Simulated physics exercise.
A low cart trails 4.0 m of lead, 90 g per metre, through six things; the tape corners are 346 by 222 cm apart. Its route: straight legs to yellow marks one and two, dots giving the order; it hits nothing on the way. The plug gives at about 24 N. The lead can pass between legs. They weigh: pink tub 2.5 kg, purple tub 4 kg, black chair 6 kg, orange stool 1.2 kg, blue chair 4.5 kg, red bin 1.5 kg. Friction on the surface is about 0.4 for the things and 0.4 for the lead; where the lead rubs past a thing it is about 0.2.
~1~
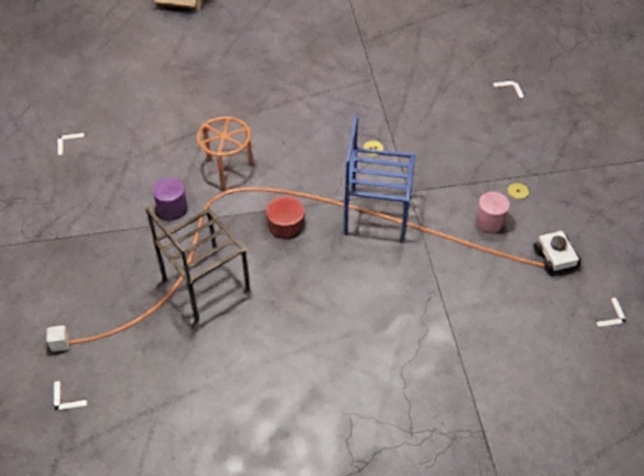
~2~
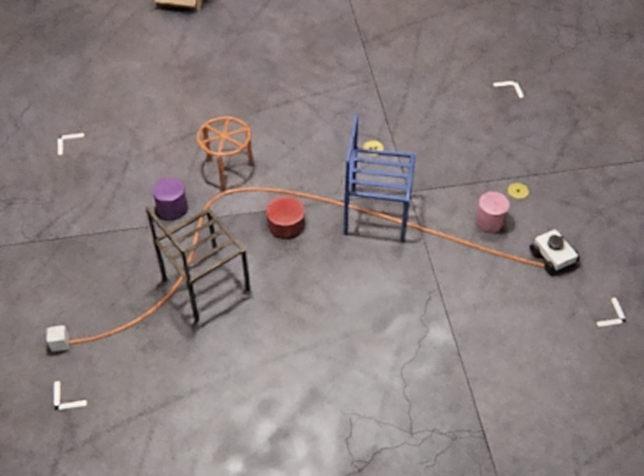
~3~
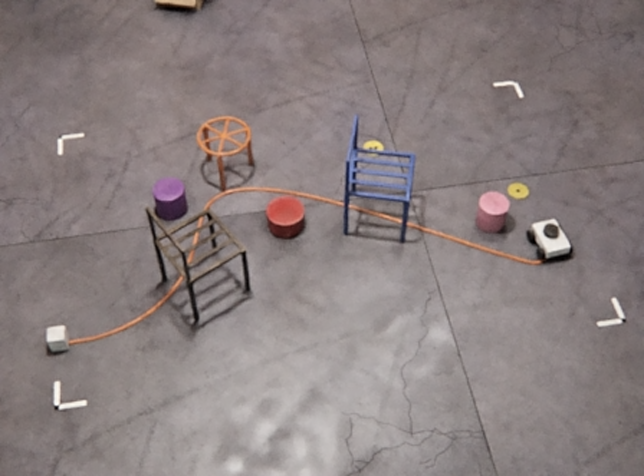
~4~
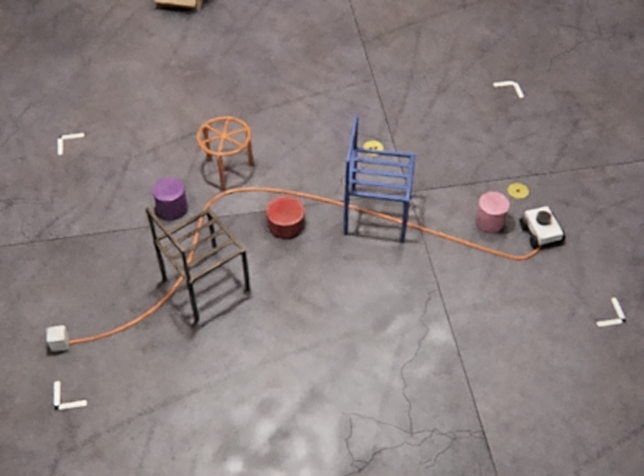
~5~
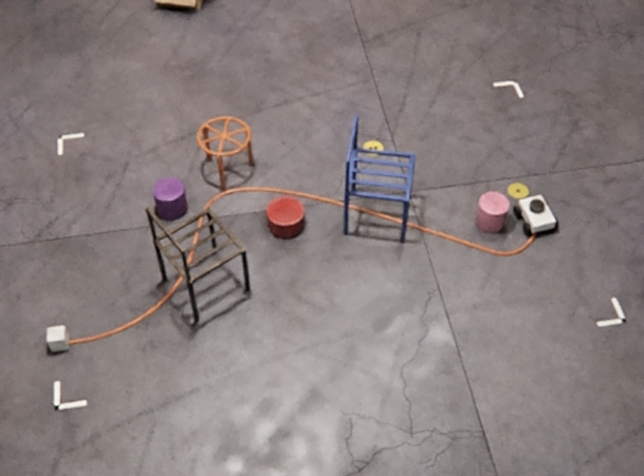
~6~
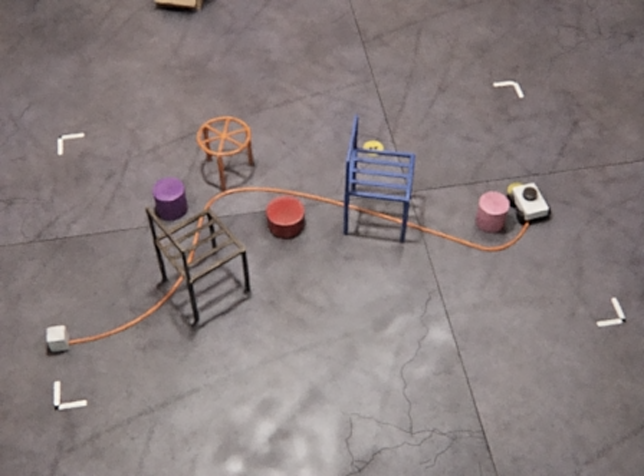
A small white cart with dark wheels, trailing an orange lead, creeps up and slightly left at the right side of a grey, cracked floor, seen from a fixed high viewpoint. The lead winds left past a pink tub, blue chair, red bin, orange stool, black chair and purple tub to a pale block. Its right end bends upward as the cart passes the pink tub and covers a yellow disc.
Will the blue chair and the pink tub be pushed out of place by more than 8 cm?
Result: Blue chair hardly stirs, pink tub moves.
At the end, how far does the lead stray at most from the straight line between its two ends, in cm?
Some 90 cm.
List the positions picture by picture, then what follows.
The first picture shows blue chair (381, 173); pink tub (494, 203); marks (518, 191) (373, 148); lead runs through (124, 328) (271, 190) (496, 253); cart (559, 263).
In the second picture, lead runs through (124, 328) (271, 190) (496, 253); cart (558, 262).
In the third picture, lead runs through (124, 328) (271, 190) (496, 253); cart (552, 251).
In the fourth picture, lead runs through (124, 328) (271, 190) (496, 253); cart (545, 237).
In the fifth picture, lead runs through (124, 328) (271, 190) (496, 253); cart (538, 225).
The sixth picture shows blue chair (381, 173); pink tub (494, 203); lead runs through (124, 328) (271, 190) (497, 249); cart (531, 213).
Next, cart at (500, 185), lead slack at the fixed end; nothing else has moved.
Then, cart at (453, 171), lead slack at the fixed end; nothing else has moved.
After that, cart at (408, 158), 3 N at the fixed end; pink tub 6 cm off its start at (485, 199).
Later, cart at (375, 148), 2 N at the fixed end; pink tub 19 cm off its start.
At the end, cart at (375, 148), 2 N at the fixed end; pink tub 19 cm off its start at (467, 193), blue chair 0 cm off its start at (381, 173).
